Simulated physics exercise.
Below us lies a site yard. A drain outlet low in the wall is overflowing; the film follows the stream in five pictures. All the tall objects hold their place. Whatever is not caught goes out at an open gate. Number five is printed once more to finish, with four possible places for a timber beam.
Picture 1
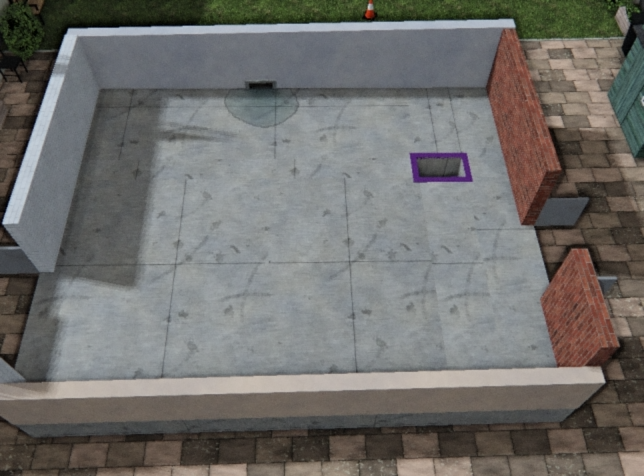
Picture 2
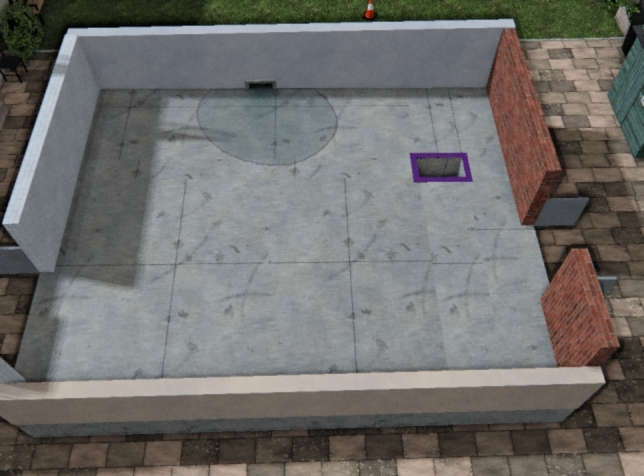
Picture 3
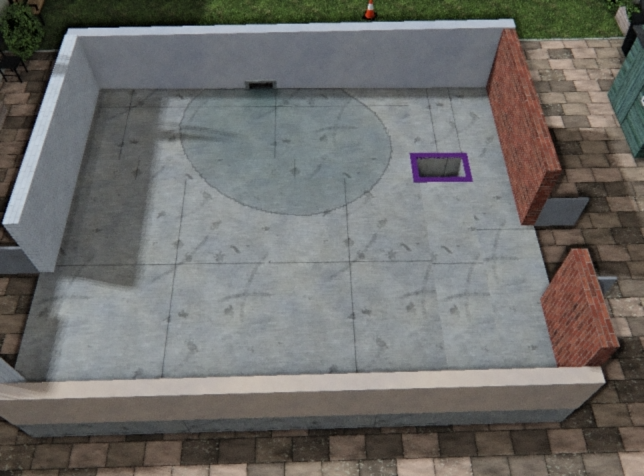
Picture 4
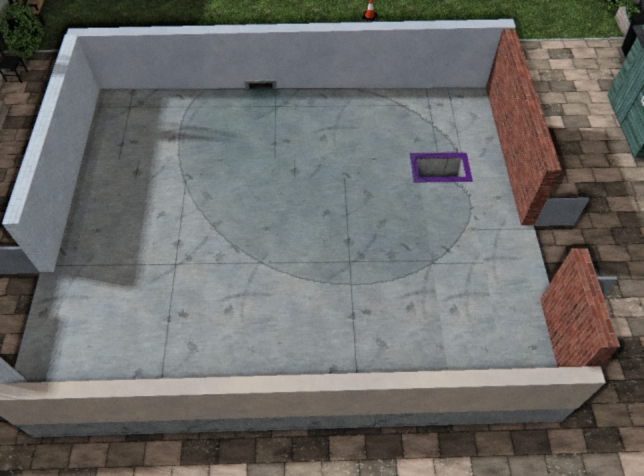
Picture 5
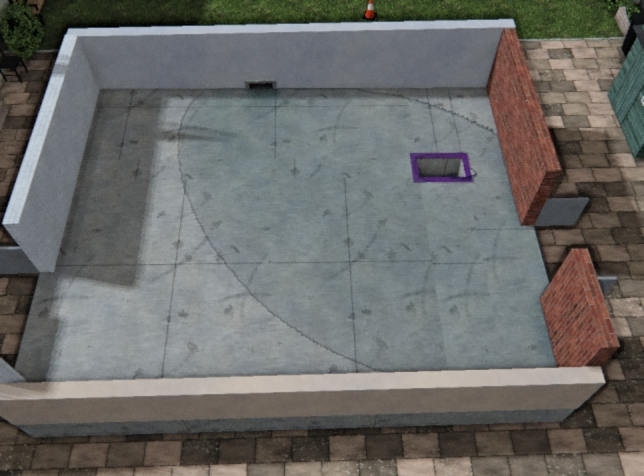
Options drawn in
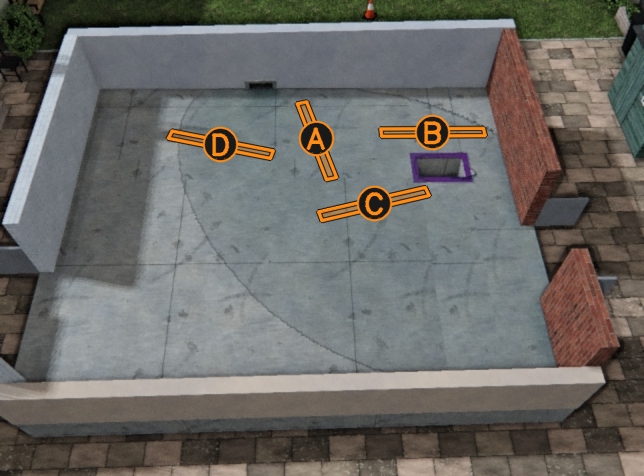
Walled site yard seen from above, with water spreading from the back wall across the floor and around a purple-edged drain.
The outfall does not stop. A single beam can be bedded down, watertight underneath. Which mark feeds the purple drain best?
Best: C.
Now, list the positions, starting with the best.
C, D, B, A.
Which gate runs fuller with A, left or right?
More leaves on the right.
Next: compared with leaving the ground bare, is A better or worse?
Position A is worse.
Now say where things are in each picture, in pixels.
Outfall at (261, 85); purple drain at (441, 167); open gate at (530, 261); open gate at (41, 323); water covers 2 % of the ground and shows as far out as (262, 122); purple drain still dry.
Water covers 9 % of the ground and shows as far out as (286, 160); purple drain still dry.
Water covers 19 % of the ground and shows as far out as (356, 194); purple drain still dry.
Water covers 36 % of the ground and shows as far out as (407, 272); purple drain taking water.
Water covers 56 % of the ground and shows as far out as (544, 347); purple drain taking water.
On the marked copy, A from (302, 102) to (331, 178); B from (381, 132) to (484, 131); C from (320, 216) to (427, 191); D from (170, 134) to (271, 154).
For position A, about 3 % of the stream runs into the purple drain, about 95 % out by the gates.
For position B, about 12 % of the stream runs into the purple drain, about 87 % out by the gates.
For position C, about 49 % of the stream runs into the purple drain, about 50 % out by the gates.
For position D, about 30 % of the stream runs into the purple drain, about 67 % out by the gates.
